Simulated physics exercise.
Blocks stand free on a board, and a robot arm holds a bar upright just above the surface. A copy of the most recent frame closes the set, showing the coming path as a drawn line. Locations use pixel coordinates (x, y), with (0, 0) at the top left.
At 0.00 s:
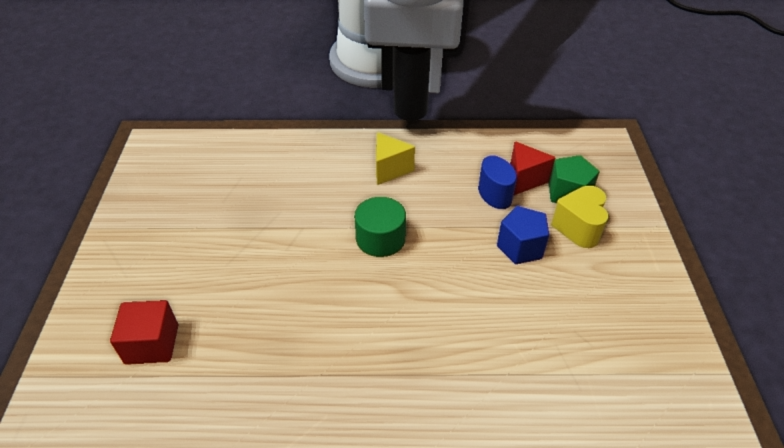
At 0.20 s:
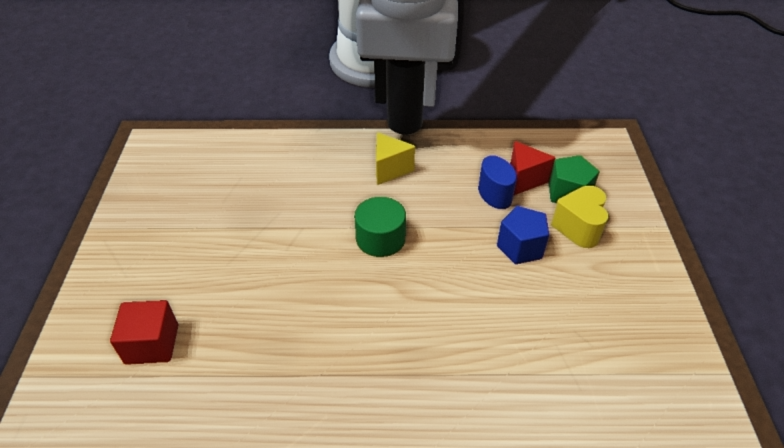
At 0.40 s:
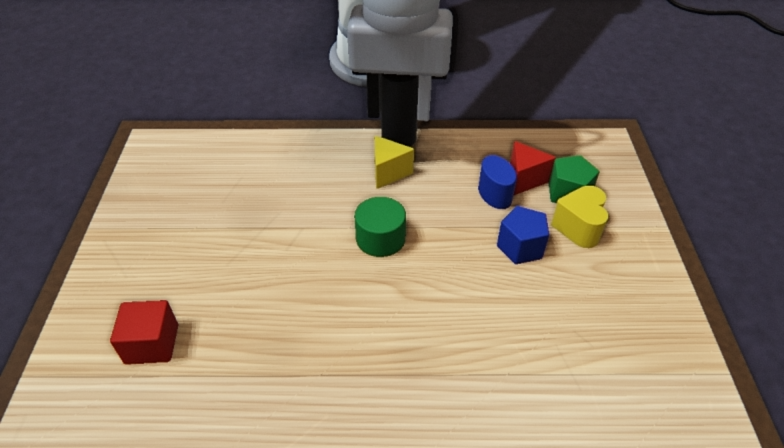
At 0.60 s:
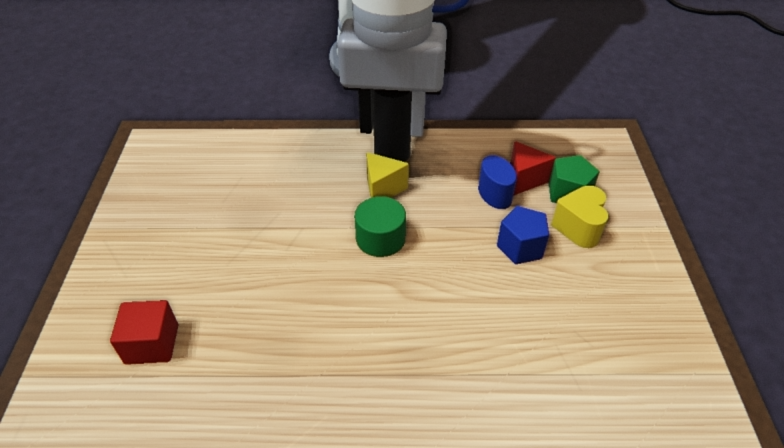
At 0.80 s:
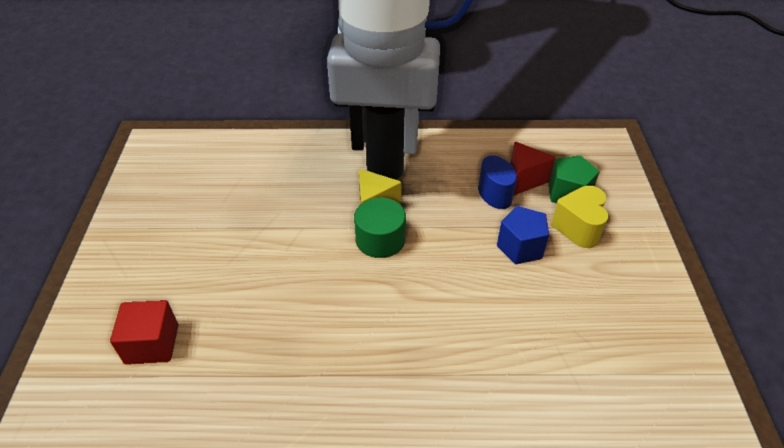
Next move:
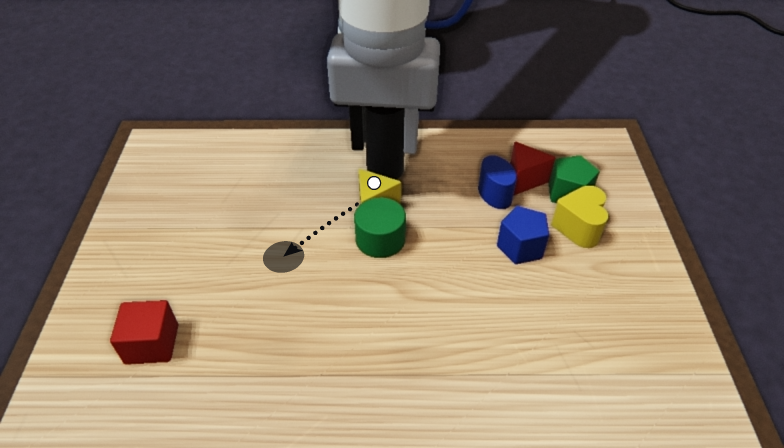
The footage shows a robot arm lowering a dark bar toward the viewer across a wooden board, pushing a yellow triangular block up to a green cylinder, while the red, blue, green and other yellow blocks stay still.
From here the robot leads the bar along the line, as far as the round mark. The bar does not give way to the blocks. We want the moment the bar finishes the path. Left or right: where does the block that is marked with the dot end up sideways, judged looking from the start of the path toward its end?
My answer: Left.
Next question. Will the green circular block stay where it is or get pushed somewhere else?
At the end of the path, the green circular block has moved off its old spot.
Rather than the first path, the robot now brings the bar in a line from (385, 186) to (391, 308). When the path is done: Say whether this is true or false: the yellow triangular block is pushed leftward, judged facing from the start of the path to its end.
This is false.
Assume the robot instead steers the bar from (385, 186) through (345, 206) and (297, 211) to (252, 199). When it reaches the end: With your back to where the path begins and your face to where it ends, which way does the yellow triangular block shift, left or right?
It is displaced to the left.
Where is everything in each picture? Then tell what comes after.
In the first frame, lower end of the bar (411, 111), tops of blocks, yellow triangular block (390, 146), green circular block (380, 213).
In the second frame, bar (405, 124), blocks as before.
In the third frame, bar (399, 138), yellow triangular block (388, 149).
In the fourth frame, bar (392, 154), yellow triangular block (383, 165).
In the fifth frame, bar (385, 170), yellow triangular block (374, 183), green circular block (380, 214).
The drawn path runs in a line from (385, 186) to (284, 257); the dot is on the yellow triangular block.
The first path, step by step. One third of the way, bar (351, 192); yellow triangular block (344, 207), turned 25° anticlockwise; green circular block (379, 223).
Two thirds of the way, bar (316, 215); yellow triangular block (325, 231), turned 55° anticlockwise; green circular block (379, 223).
At the end, bar (280, 240); yellow triangular block (322, 237), turned 75° anticlockwise; green circular block (379, 223).
